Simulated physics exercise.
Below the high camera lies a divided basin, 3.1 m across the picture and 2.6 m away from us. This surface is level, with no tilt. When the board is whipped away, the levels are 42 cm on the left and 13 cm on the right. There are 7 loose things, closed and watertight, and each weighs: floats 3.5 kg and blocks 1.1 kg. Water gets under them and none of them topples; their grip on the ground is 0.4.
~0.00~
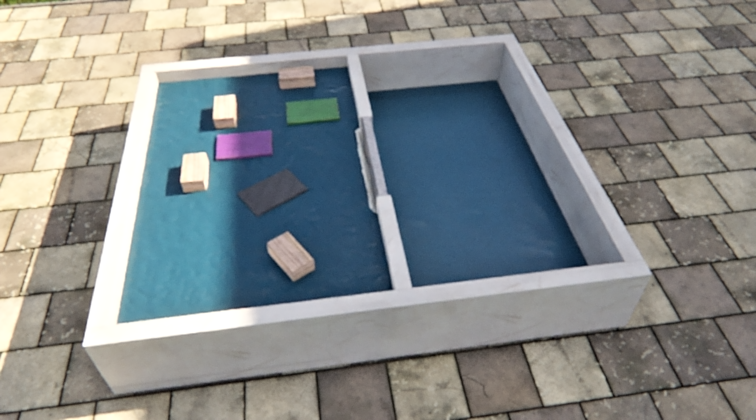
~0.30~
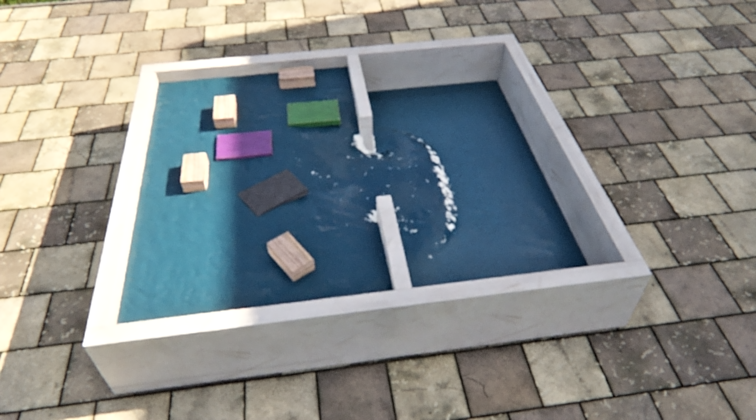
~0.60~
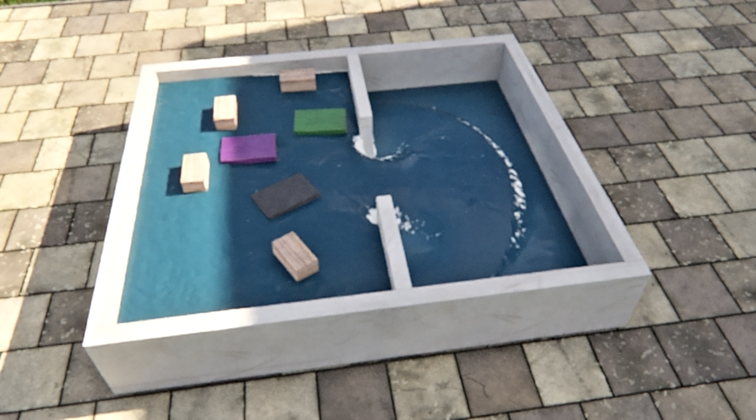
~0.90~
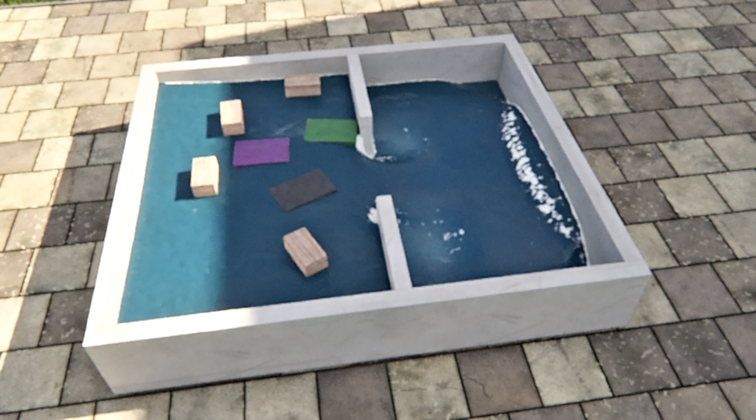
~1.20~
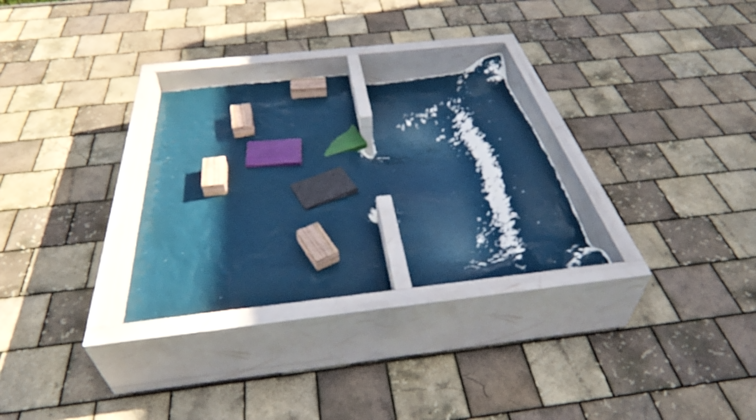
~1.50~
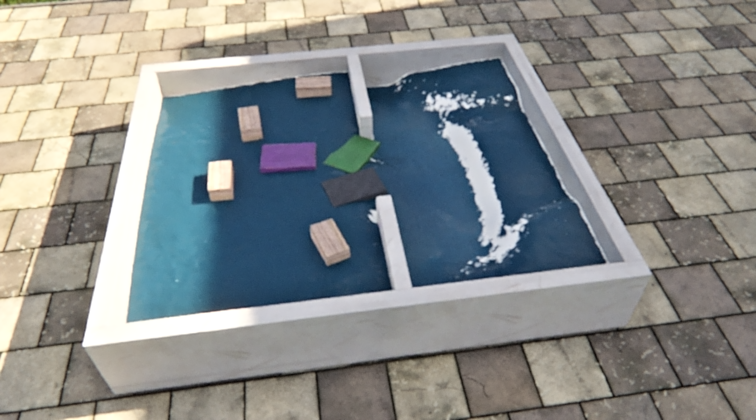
A pale-walled basin split by a central divider sits on sunlit stone paving, seen from a fixed, high viewpoint. Purple, green and dark grey flat floats and four wooden blocks lie in the blue water on the left. The divider's middle board vanishes, foamy water surges right, meets the far wall and rolls back, while the floats and blocks drift rightward, the green one turning beside the gap.
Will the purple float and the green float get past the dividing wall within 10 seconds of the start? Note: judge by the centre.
When time runs out, the purple float is on the far side and the green float is on the far side.
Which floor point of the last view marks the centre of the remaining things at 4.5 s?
Mean position: Approximately (346, 188).
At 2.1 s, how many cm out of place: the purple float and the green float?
I'd say about 50 and 120 centimetres.
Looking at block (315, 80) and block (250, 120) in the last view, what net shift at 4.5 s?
Shifts: 20 cm / 20 cm.
After 2.1 s the purple float is near (314, 164), 0.5 m from its start, afloat; the green float is near (446, 154), 1.1 m from its start, afloat; 2 of 7 are over the mark; 7 afloat.
After 4.5 s the purple float is near (300, 147), 0.4 m from its start, afloat; the green float is near (510, 147), 1.6 m from its start, afloat; 2 of 7 are over the mark; 7 afloat.
After 7.0 s the purple float is near (417, 168), 1.3 m from its start, afloat; the green float is near (485, 114), 1.5 m from its start, afloat; 3 of 7 are over the mark; 7 afloat.
After 10.0 s the purple float is near (563, 230), 2.4 m from its start, afloat; the green float is near (414, 98), 0.9 m from its start, afloat; 3 of 7 are over the mark; 7 afloat.
